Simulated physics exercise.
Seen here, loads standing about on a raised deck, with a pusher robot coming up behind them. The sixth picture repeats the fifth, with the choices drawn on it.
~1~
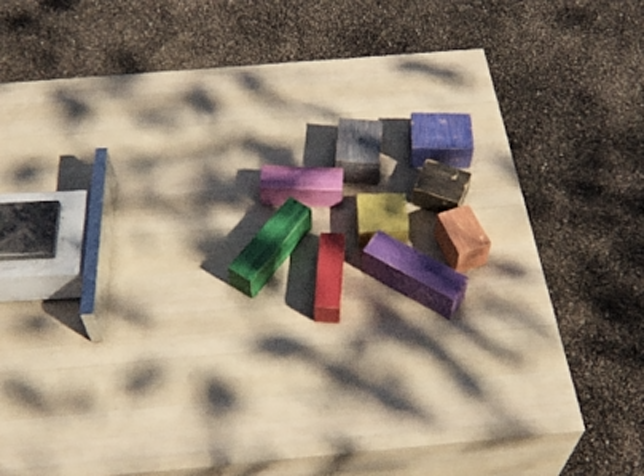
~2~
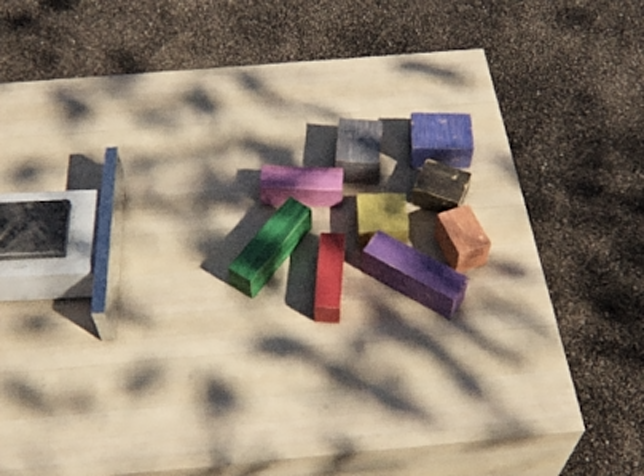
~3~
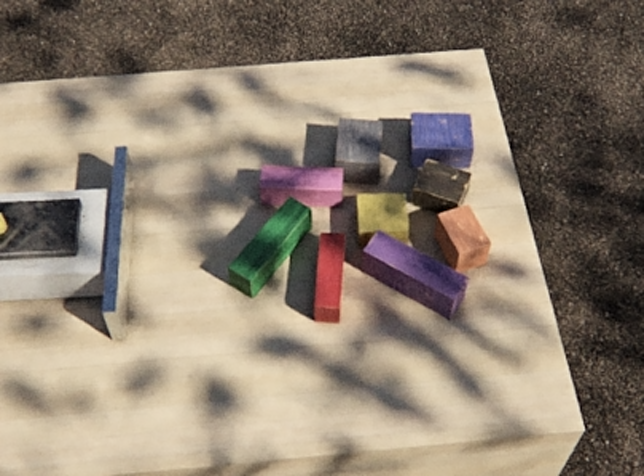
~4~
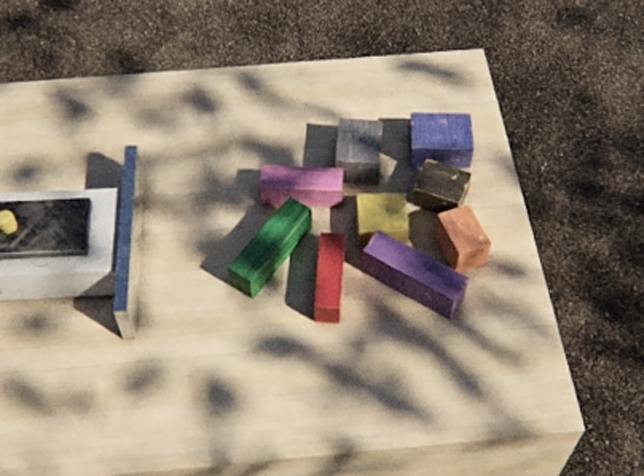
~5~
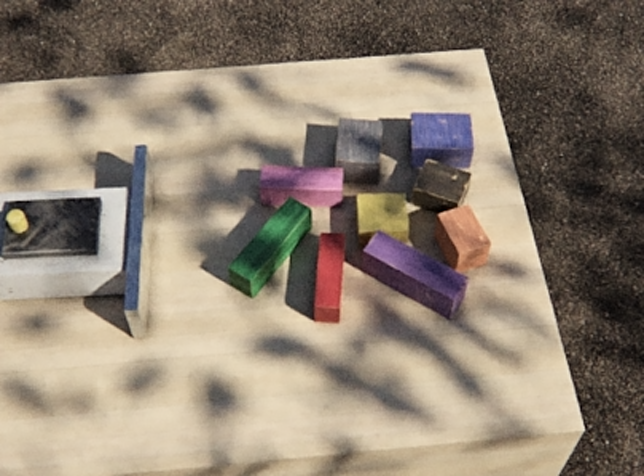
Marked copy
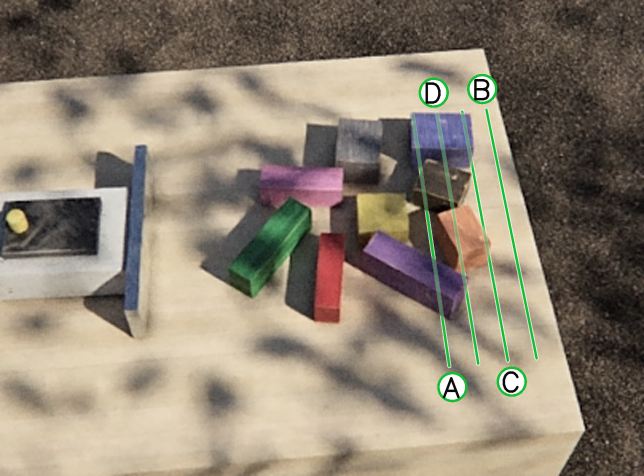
A pusher robot with a white body, dark top and upright blue front plate stands at the left of a pale raised deck, seen from above in dappled shade. To the right sit loose blocks: grey and blue at the back, pink, yellow, black and orange between, green, red and purple nearer. The robot slides slowly rightward, a yellow knob appearing on top, while blocks and camera stay still.
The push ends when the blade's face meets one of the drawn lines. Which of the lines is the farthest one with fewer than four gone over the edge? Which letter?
D is the last line within the limit.
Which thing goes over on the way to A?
The black crate.
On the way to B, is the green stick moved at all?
By then, yes.
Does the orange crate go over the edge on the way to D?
Yes.
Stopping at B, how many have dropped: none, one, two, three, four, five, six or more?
By then, six or more.
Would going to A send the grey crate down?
By then, no.
On the marked copy, A at (429, 230); B at (509, 223); C at (483, 225); D at (456, 227).
With D. Early on, robot (179, 217); green stick (291, 240); blue crate (441, 140).
Further on, robot (294, 208); black crate (476, 187); orange crate (472, 240).
At the end, robot (382, 201); orange crate over the edge; black crate over the edge; three fallen.
As for the rest, A is within the limit but short; B drops seven; C drops five.
